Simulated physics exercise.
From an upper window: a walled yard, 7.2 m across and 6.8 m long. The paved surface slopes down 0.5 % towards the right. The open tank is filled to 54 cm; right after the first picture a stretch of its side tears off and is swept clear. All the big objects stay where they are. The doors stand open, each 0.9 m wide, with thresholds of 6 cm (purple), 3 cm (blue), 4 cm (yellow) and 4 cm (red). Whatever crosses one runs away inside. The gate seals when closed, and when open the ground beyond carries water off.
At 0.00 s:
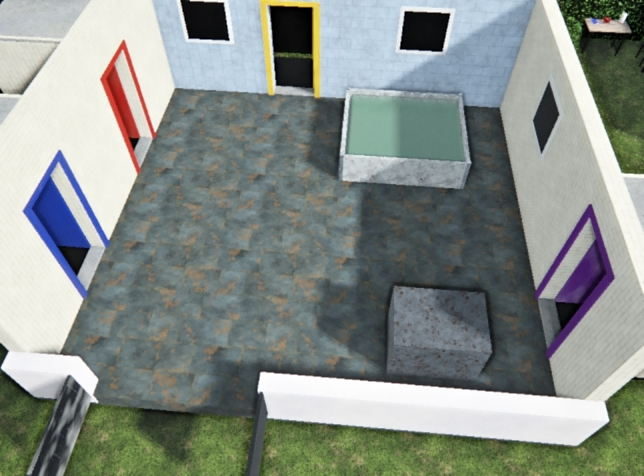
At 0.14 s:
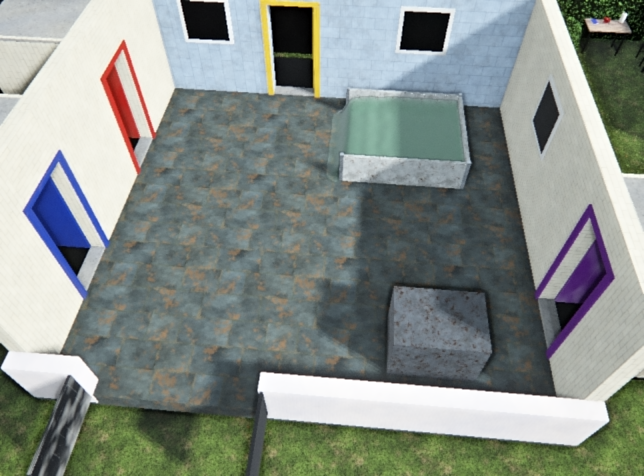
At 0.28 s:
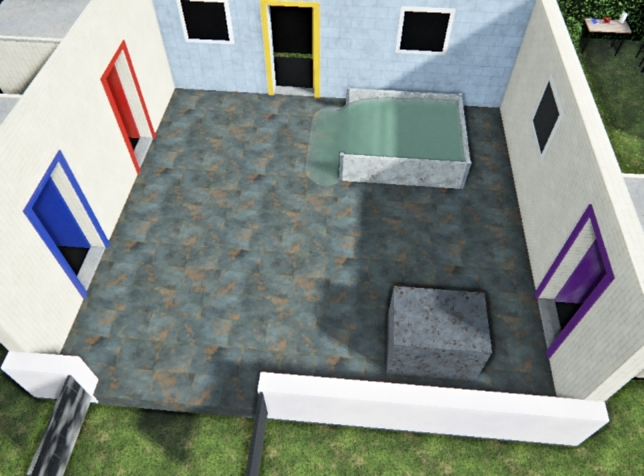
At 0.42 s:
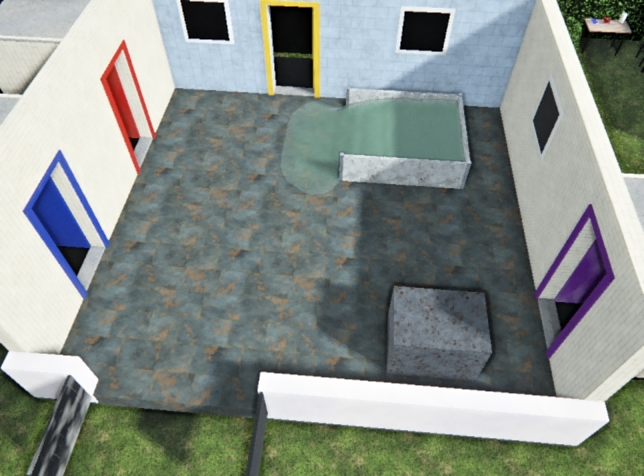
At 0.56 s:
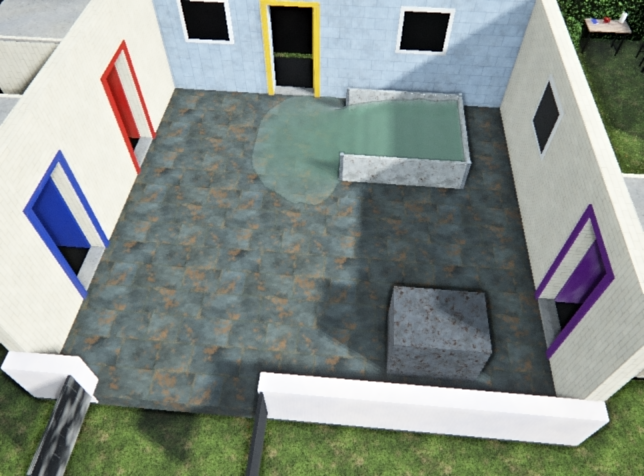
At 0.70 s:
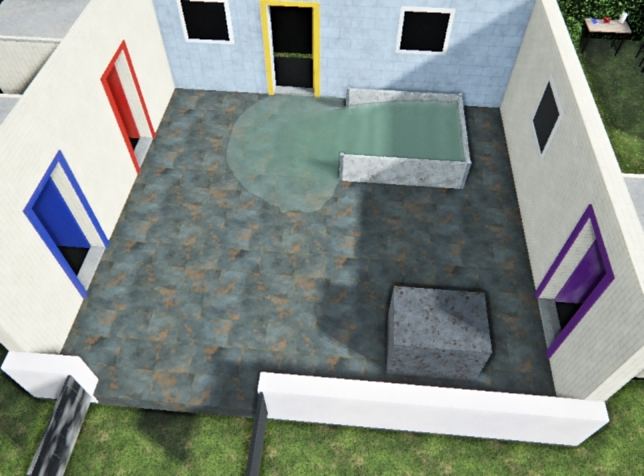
Greenish water sits still in an open stone tank near the back wall of a walled yard, then pours out through the tank's left side. It spreads leftward over the dark paving in a widening, rounded sheet, passing in front of the yellow-framed door, while the stone block nearer the front stays dry.
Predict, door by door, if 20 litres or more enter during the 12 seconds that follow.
Door by door: At the purple door it keeps below the limit; at the blue door it passes the limit; at the yellow door it exceeds the limit; at the red door it exceeds the limit.
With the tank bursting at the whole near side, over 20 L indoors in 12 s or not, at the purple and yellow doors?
Then: Purple over, yellow below.
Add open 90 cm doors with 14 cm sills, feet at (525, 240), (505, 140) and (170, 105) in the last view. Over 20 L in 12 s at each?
In turn: Under, not over, over.
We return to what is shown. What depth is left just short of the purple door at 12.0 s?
Some 3.0 cm.
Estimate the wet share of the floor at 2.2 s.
Near 35 per cent is wet.
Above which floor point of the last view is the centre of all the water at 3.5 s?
At about (259, 151).
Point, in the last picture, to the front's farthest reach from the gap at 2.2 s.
Near (115, 228).
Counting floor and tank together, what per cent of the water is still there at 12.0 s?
About 60 per cent.
After 1.4 s water covers 30 % of the floor and is deepest (24 cm) near (339, 163); purple door not reached, blue door not reached, yellow door 11 cm at the sill, 5 L in, red door 6 cm at the sill, 1 L in.
After 2.2 s water covers 35 % of the floor and is deepest (34 cm) near (181, 95); purple door not reached, blue door not reached, yellow door 11 cm at the sill, 30 L in, red door 15 cm at the sill, 57 L in.
After 3.5 s water covers 40 % of the floor and is deepest (24 cm) near (178, 100); purple door not reached, blue door 8 cm at the sill, 5 L in, yellow door 9 cm at the sill, 63 L in, red door 18 cm at the sill, 179 L in.
After 7.0 s water covers 65 % of the floor and is deepest (12 cm) near (52, 374); purple door not reached, blue door 4 cm at the sill, 30 L in, yellow door 7 cm at the sill, 102 L in, red door 7 cm at the sill, 267 L in.
After 12.0 s water covers 85 % of the floor and is deepest (9 cm) near (539, 418); purple door 3 cm at the sill, 0 L in, blue door 3 cm at the sill, 34 L in, yellow door 3 cm at the sill, 116 L in, red door 2 cm at the sill, 273 L in.
